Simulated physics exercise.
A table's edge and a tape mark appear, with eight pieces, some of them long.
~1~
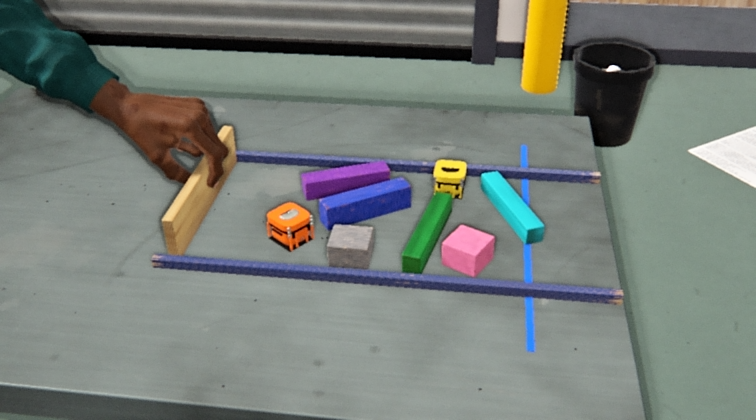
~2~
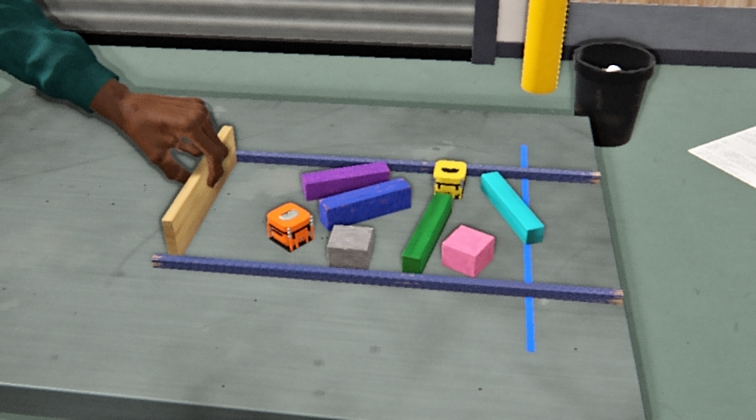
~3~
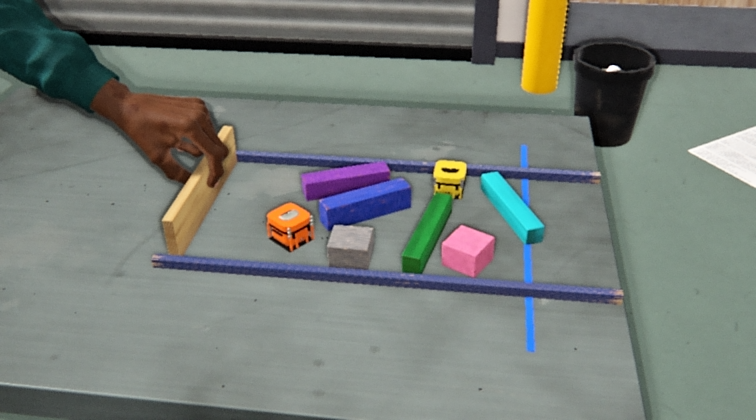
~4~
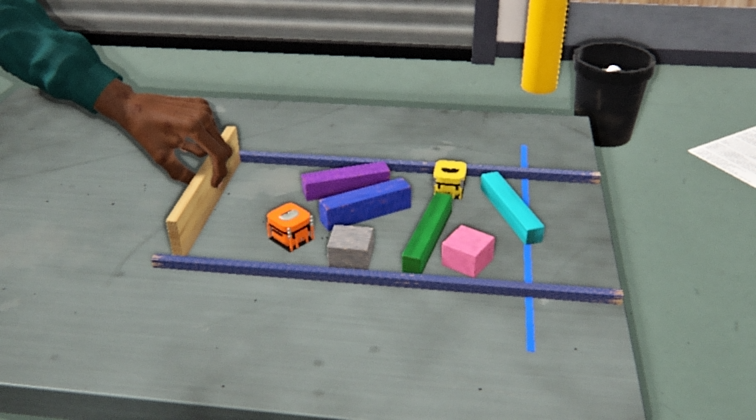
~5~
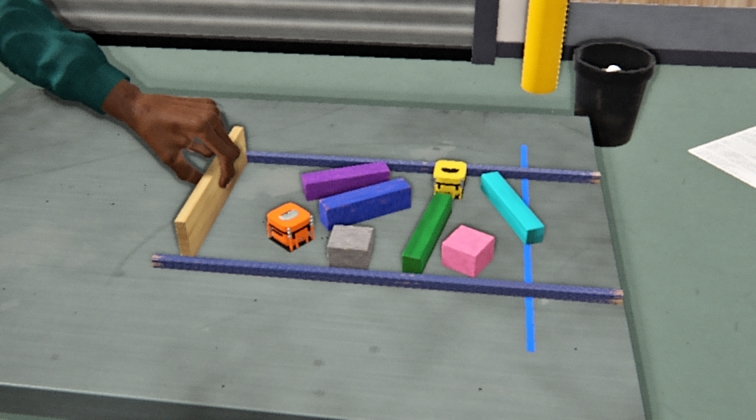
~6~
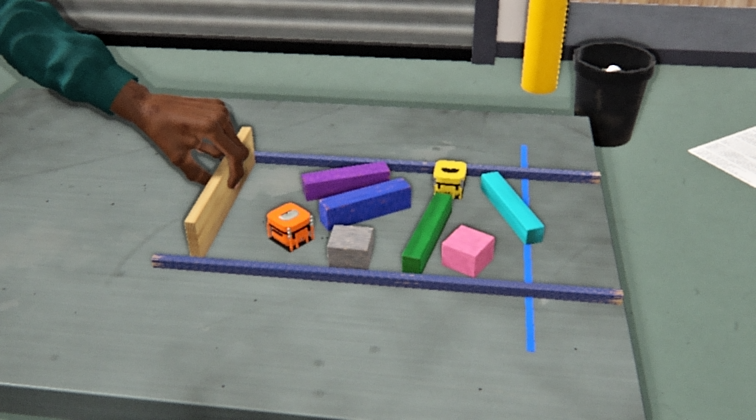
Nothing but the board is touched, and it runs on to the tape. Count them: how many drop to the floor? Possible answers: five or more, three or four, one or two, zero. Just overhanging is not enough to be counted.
Turns out one or two get pushed past the edge and drop.
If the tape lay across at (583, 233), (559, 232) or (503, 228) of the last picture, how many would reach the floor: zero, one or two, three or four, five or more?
Counts as listed: More than four / either three or four / none.
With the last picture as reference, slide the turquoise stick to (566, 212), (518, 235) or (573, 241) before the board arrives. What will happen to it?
At each spot in turn it topples down, topples down and topples down.
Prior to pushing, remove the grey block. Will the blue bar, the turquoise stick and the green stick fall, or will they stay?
Blue bar still up, turquoise stick down, green stick still up.
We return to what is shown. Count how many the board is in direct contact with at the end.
4 in contact.
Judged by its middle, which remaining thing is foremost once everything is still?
That would be the pink block.
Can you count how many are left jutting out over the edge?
Overhang count: 1.
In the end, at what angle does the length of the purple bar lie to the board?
Around 45 degrees.
Soon after, none off yet; turquoise stick at rest near (511, 207); pink block at rest near (468, 251); yellow case moving near (458, 181).
In the end, the number that fall off is one or two; gone, yellow case and turquoise stick.
